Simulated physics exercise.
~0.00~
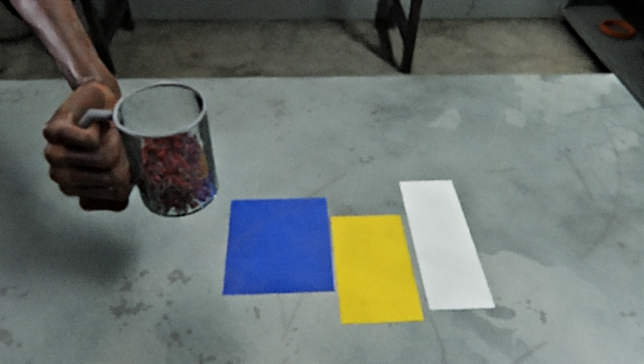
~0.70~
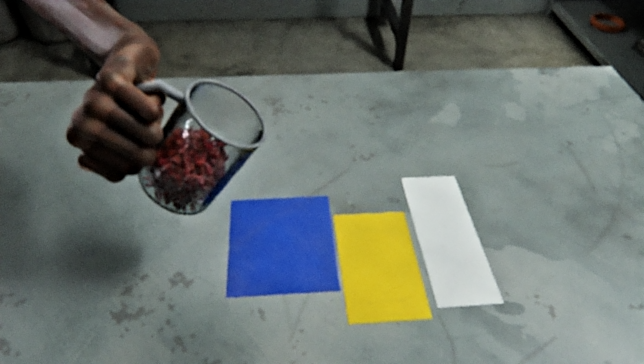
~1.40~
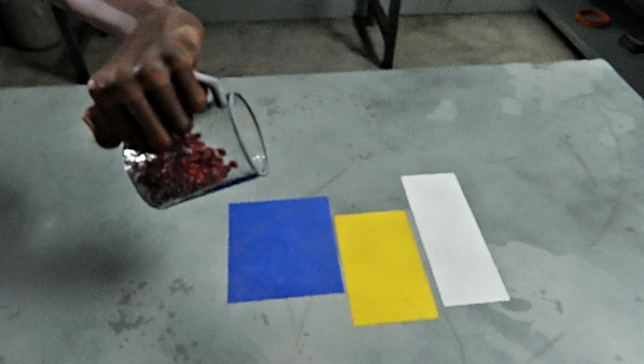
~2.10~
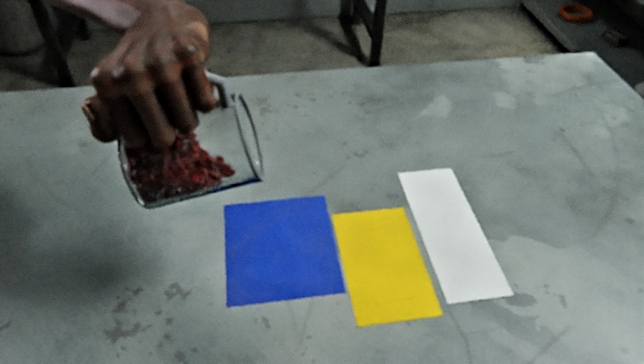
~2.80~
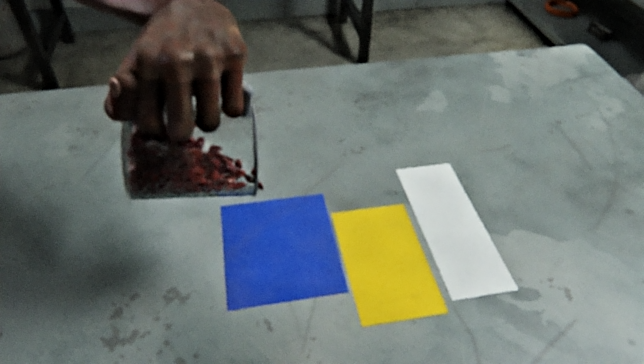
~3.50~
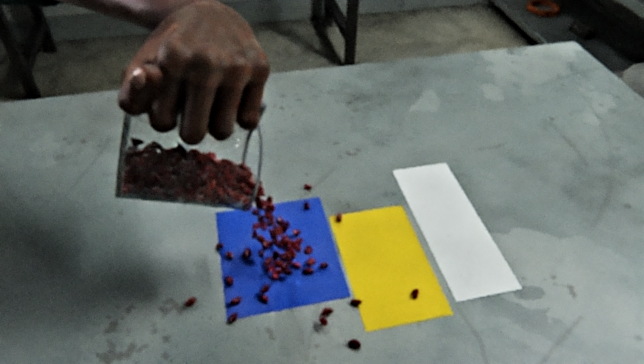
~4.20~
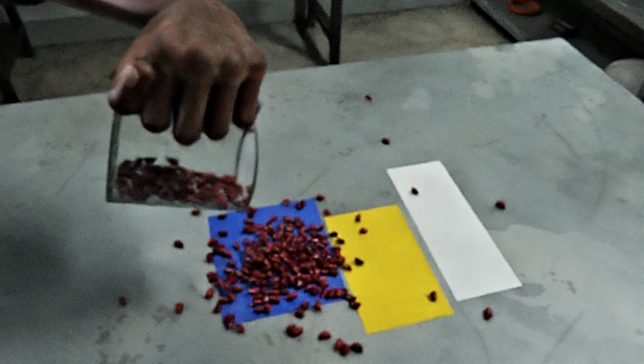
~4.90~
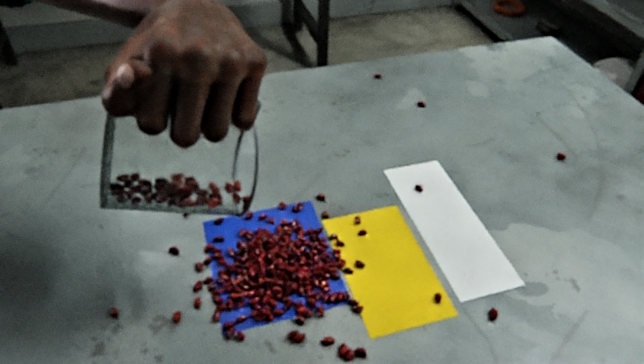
On a bare grey table, a hand tilting a clear cup and pouring dark red beans mostly onto a blue mat, some scattering.
